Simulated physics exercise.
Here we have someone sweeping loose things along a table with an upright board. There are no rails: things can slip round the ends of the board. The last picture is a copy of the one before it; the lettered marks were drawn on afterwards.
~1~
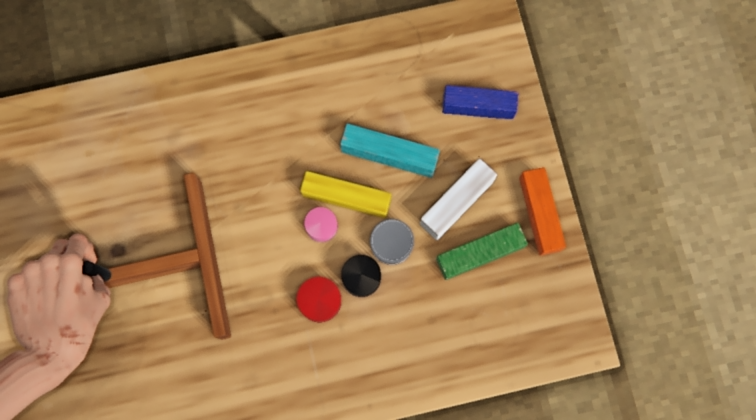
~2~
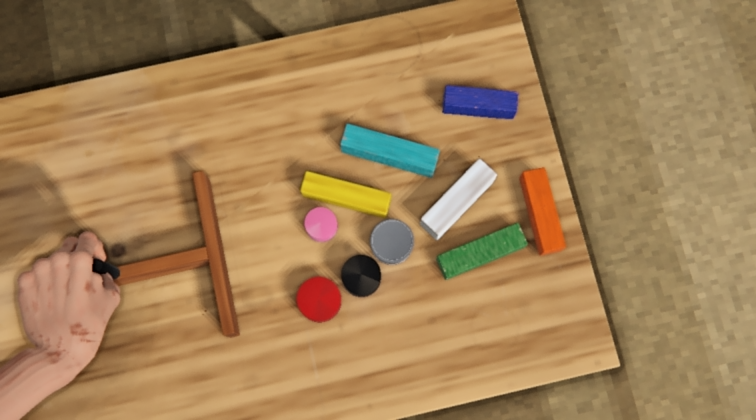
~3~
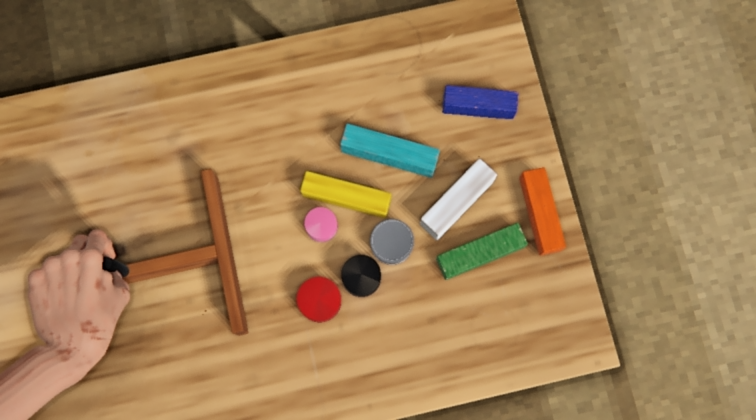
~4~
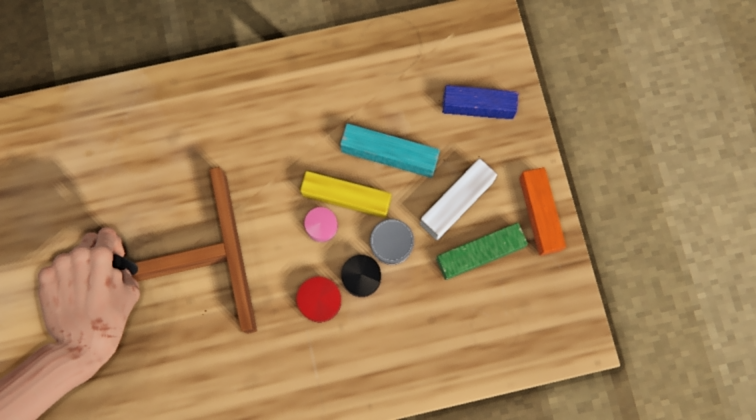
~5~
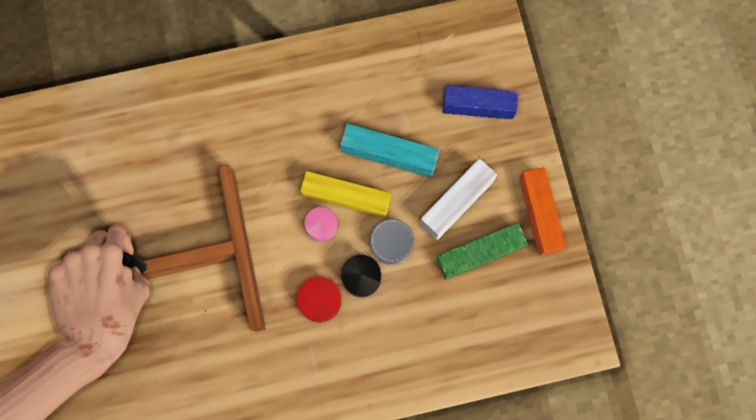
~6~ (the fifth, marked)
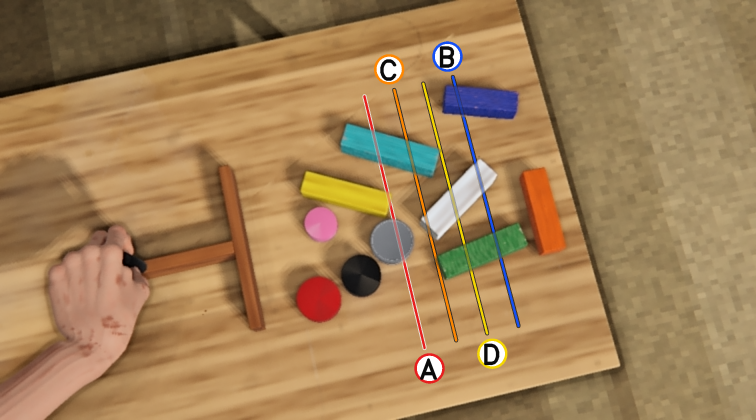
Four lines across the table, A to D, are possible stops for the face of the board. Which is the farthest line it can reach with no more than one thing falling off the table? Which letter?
B.
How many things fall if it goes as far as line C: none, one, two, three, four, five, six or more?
In all, none.
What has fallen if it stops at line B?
It is the orange bar.
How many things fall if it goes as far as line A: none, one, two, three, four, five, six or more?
In all, none.
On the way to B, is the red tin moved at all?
By then, yes.
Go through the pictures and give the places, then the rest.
Black tin (361, 276); turquoise bar (390, 151); orange bar (542, 211), in the first frame.
Board (212, 251); pink tin (321, 225), in the second frame.
Board (221, 249); blue bar (480, 103), in the third frame.
Board (230, 247); red tin (320, 300), in the fourth frame.
Board (239, 245); green bar (482, 252); black tin (361, 276); turquoise bar (390, 151), in the fifth frame.
On the marked copy, A at (394, 218); B at (485, 198); C at (424, 211); D at (454, 204).
With B. Early on, board (328, 225); red tin (374, 311); black tin (400, 277).
Further on, board (416, 205); orange bar (554, 206); green bar (513, 246).
At the end, board (484, 190); orange bar over the edge; green bar (579, 231); one fallen.
As for the rest, A is within the limit but short; C is within the limit but short; D is within the limit but short.
